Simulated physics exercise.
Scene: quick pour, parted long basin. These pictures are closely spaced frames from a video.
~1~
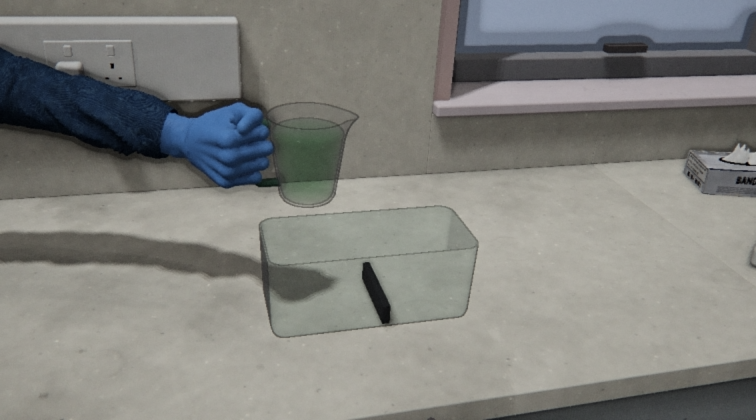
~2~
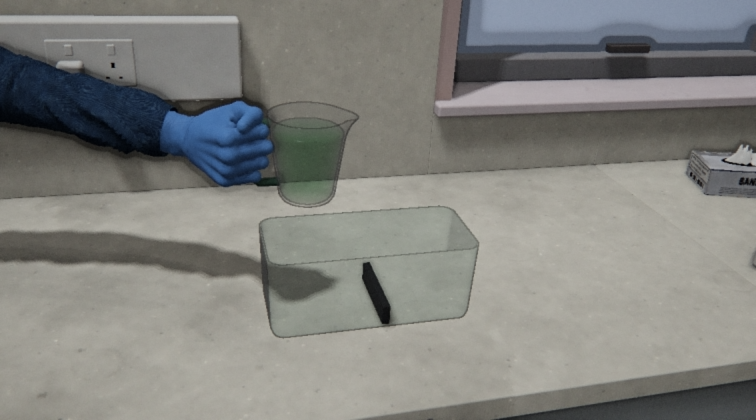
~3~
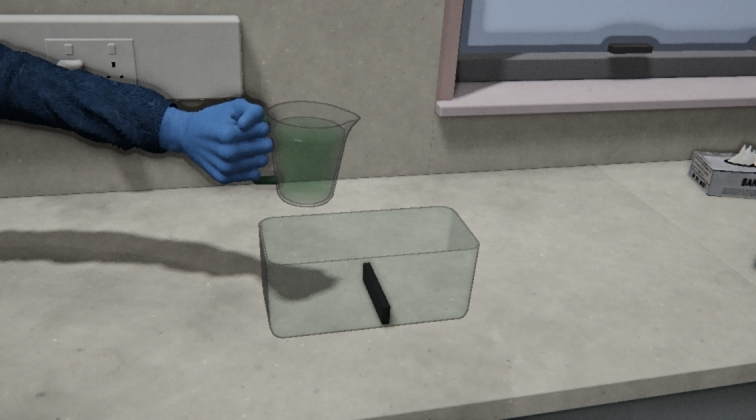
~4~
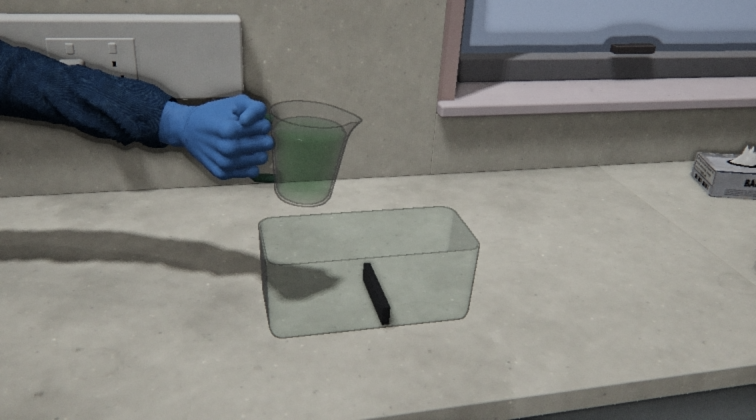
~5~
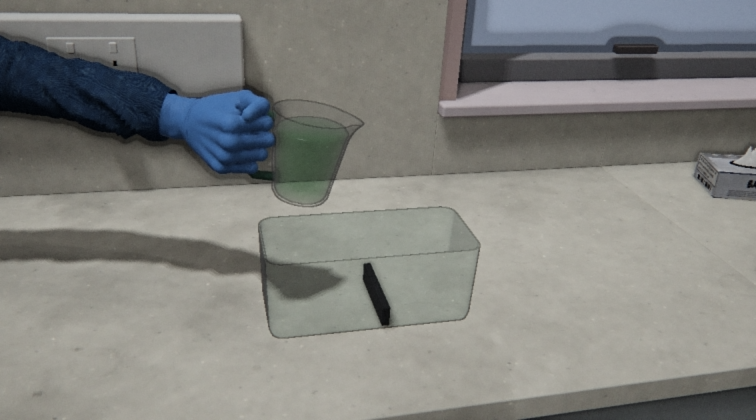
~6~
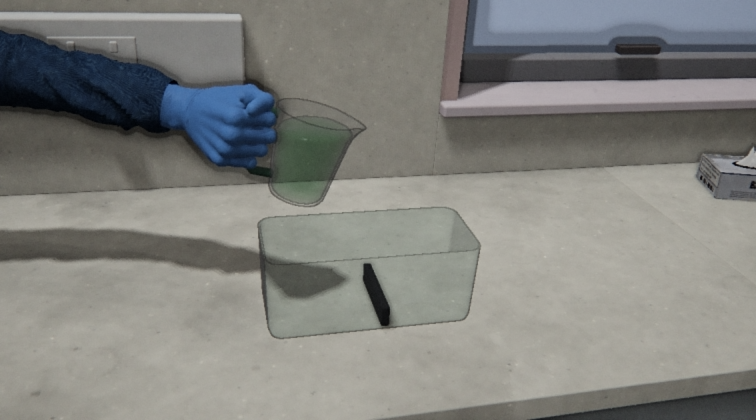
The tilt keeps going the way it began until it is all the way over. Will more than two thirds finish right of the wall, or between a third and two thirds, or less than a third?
Right of the wall there will be more than two thirds.
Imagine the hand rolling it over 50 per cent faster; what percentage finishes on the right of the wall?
Around 80 in a hundred.
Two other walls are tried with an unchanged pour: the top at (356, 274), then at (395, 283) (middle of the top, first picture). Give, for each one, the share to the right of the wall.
Result: 100 % first, 45 % second.
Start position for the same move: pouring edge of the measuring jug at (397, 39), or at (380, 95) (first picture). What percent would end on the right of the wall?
About 50 per cent, then about 85 per cent.
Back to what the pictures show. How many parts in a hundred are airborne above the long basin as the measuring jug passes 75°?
Near 20 parts in a hundred.
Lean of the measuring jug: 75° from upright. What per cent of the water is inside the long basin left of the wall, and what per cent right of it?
Reading: Left some 0 %, right some 10 %.
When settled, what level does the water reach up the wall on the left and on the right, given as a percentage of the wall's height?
The left comes to 20 % and the right to 90 %.
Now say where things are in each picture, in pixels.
The first frame shows tilt 0°; pouring edge (358, 115); surface from (271, 130) to (344, 127); the long basin's rim runs from (264, 243) to (465, 226); the wall's top is at (376, 284).
The second frame shows tilt 1°; pouring edge (359, 115); surface from (270, 129) to (344, 127).
The third frame shows tilt 2°; pouring edge (360, 116); surface from (271, 127) to (345, 127).
The fourth frame shows tilt 5°; pouring edge (362, 118); surface from (272, 127) to (346, 127).
The fifth frame shows tilt 9°; pouring edge (364, 122); surface from (275, 126) to (349, 127).
The sixth frame shows tilt 14°; pouring edge (366, 126); surface from (276, 127) to (353, 128).
A moment on, the measuring jug is tipped on its side and 72 per cent is still to pour, 0 is left of the wall and 8 right of it.
Next, the measuring jug is tipped right over and 17 per cent is still to pour, 7 is left of the wall and 60 right of it.
Then the measuring jug is tipped right over and 0 per cent is still to pour, 11 is left of the wall and 87 right of it.
Later the measuring jug is tipped right over and 0 per cent is still to pour, 18 is left of the wall and 81 right of it.
In the end 19 per cent lies left of the wall, 80 right of it and 1 outside.
